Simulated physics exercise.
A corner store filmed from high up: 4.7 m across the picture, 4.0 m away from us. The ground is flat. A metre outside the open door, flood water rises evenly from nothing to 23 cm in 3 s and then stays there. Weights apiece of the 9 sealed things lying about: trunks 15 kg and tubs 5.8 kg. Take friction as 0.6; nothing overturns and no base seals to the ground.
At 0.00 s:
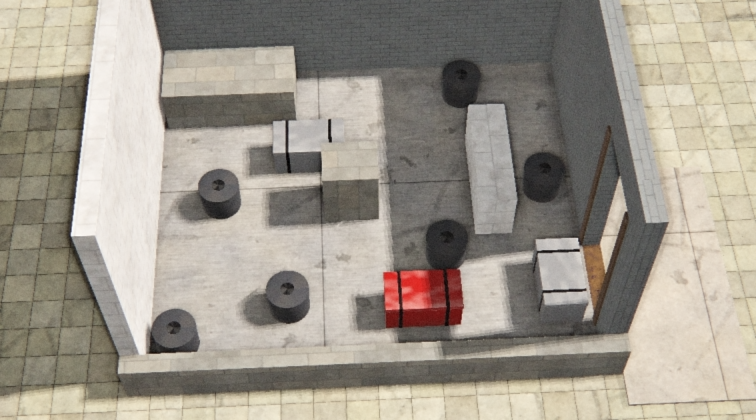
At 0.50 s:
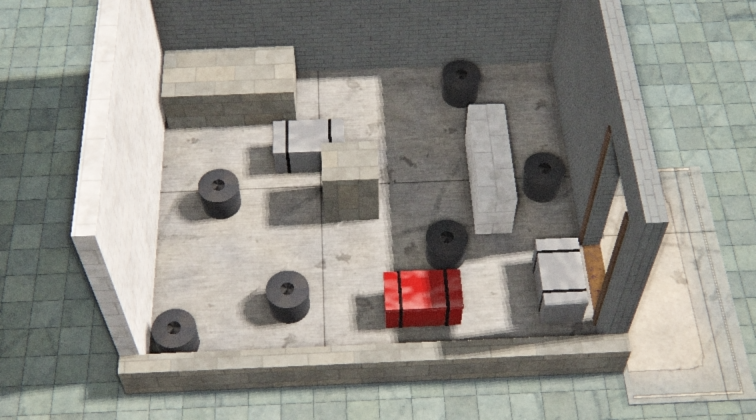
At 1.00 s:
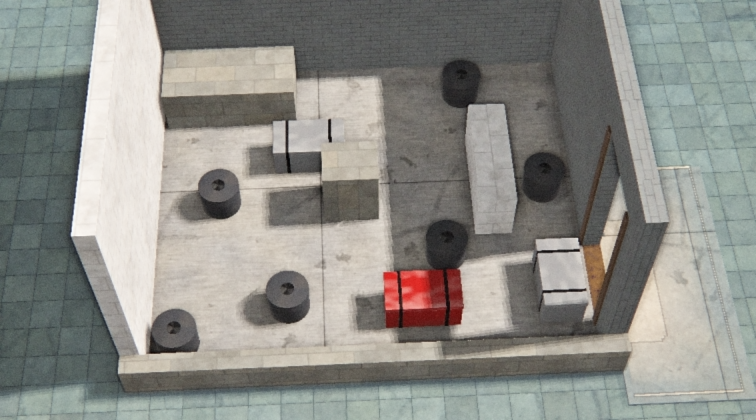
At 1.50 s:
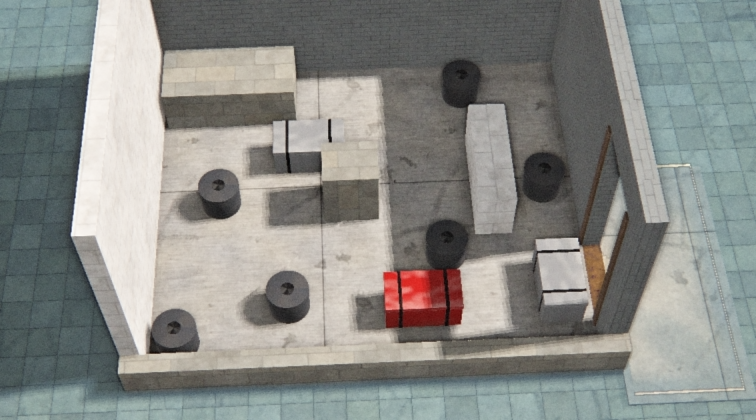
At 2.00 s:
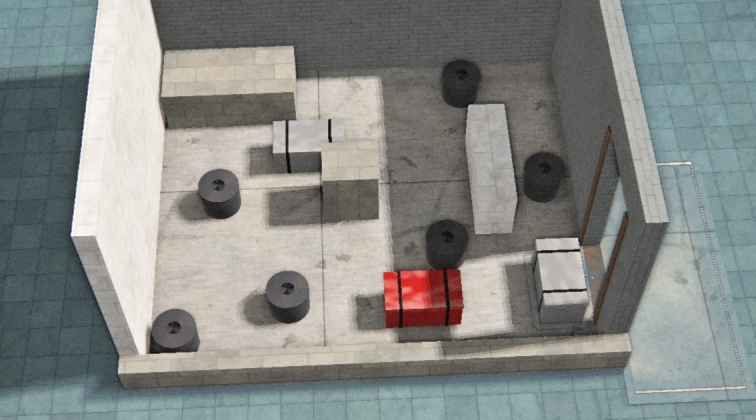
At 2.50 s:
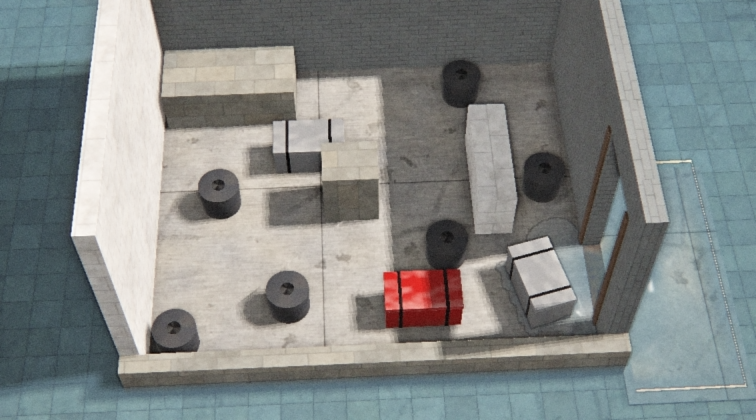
Corner store seen from above, water spreading over the tiled ground outside, then entering the doorway as a pale trunk shifts.
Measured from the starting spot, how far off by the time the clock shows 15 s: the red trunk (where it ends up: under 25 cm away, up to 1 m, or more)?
The red trunk travels far.
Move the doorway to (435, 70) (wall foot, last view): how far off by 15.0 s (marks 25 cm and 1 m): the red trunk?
In that case the red trunk gets carried off.
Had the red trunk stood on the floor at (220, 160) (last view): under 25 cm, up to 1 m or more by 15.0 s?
It gets carried off.
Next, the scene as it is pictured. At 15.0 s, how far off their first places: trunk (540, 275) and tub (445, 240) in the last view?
In turn: 350 cm, 250 cm.
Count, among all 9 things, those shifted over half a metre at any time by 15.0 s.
9 of them.
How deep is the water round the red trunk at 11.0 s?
About 10 cm.
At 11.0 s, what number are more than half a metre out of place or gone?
7 of them.
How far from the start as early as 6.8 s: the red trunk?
About 200 cm.
After 3.5 s the red trunk is near (419, 290), 0.0 m from its start, aground; 0 afloat.
After 6.8 s the red trunk is near (231, 278), 2.0 m from its start, afloat; 5 afloat.
After 11.0 s the red trunk is near (279, 174), 2.1 m from its start, afloat; 9 afloat.
After 15.0 s the red trunk is near (363, 138), 2.0 m from its start, afloat; 9 afloat.
